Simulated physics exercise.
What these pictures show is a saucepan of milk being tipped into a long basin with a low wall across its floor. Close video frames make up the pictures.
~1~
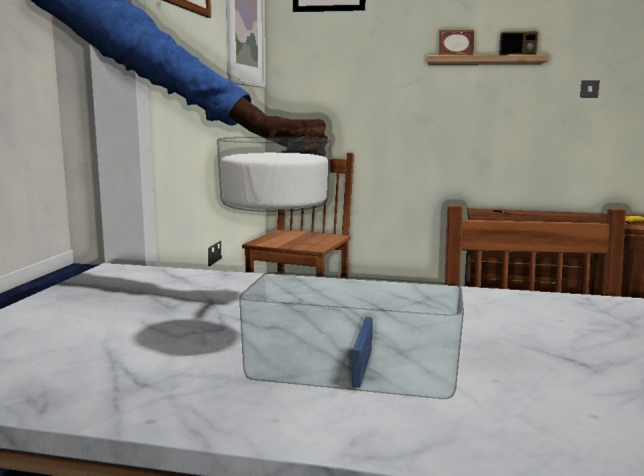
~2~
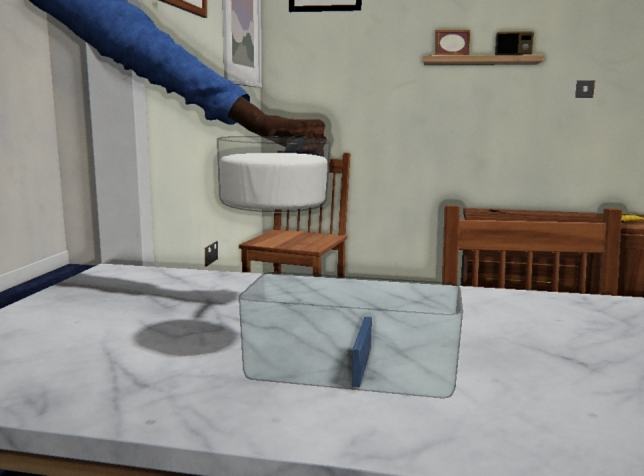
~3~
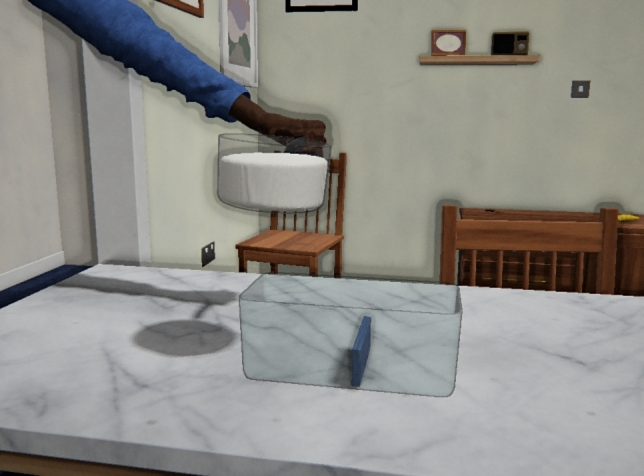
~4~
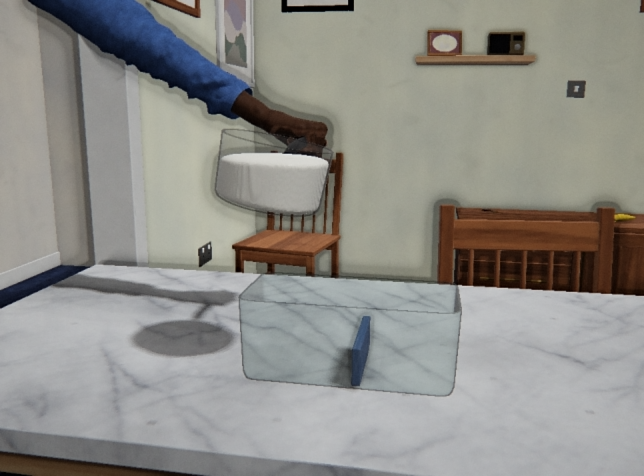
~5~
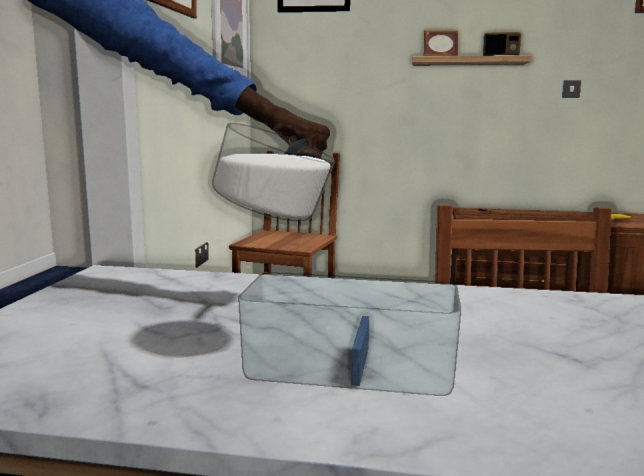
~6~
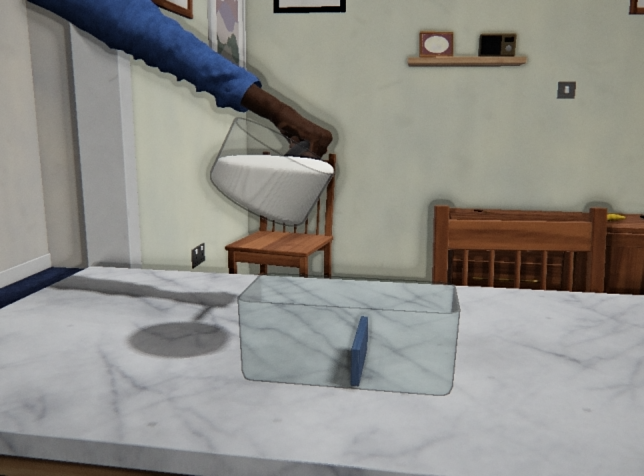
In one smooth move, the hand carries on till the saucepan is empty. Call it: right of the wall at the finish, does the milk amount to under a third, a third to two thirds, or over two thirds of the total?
A third to two thirds of the total.
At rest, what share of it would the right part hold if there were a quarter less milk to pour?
That share would be some 45 parts in a hundred.
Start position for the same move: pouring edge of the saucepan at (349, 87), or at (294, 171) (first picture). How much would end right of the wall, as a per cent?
80 % and 5 %.
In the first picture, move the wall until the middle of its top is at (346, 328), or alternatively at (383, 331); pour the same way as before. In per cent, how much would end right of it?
First try close to 85 percent, second try close to 25 percent.
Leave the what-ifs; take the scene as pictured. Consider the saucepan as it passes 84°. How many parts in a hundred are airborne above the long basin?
About 40 per cent.
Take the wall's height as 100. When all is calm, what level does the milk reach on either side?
Left of the wall 40 %, right of the wall 70 %.
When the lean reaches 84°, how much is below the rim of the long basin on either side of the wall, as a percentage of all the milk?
The left part holds around 0 percent, the right part 15 percent.
A moment on, the tilt is 84° and 46 per cent is still to pour, 1 is left of the wall and 13 right of it.
Next, the tilt is 99° and 13 per cent is still to pour, 15 is left of the wall and 60 right of it.
Then the tilt is 99° and 3 per cent is still to pour, 35 is left of the wall and 57 right of it.
Later the tilt is 99° and 0 per cent is still to pour, 42 is left of the wall and 56 right of it.
Finally, 43 per cent lies left of the wall, 56 right of it and 1 outside.
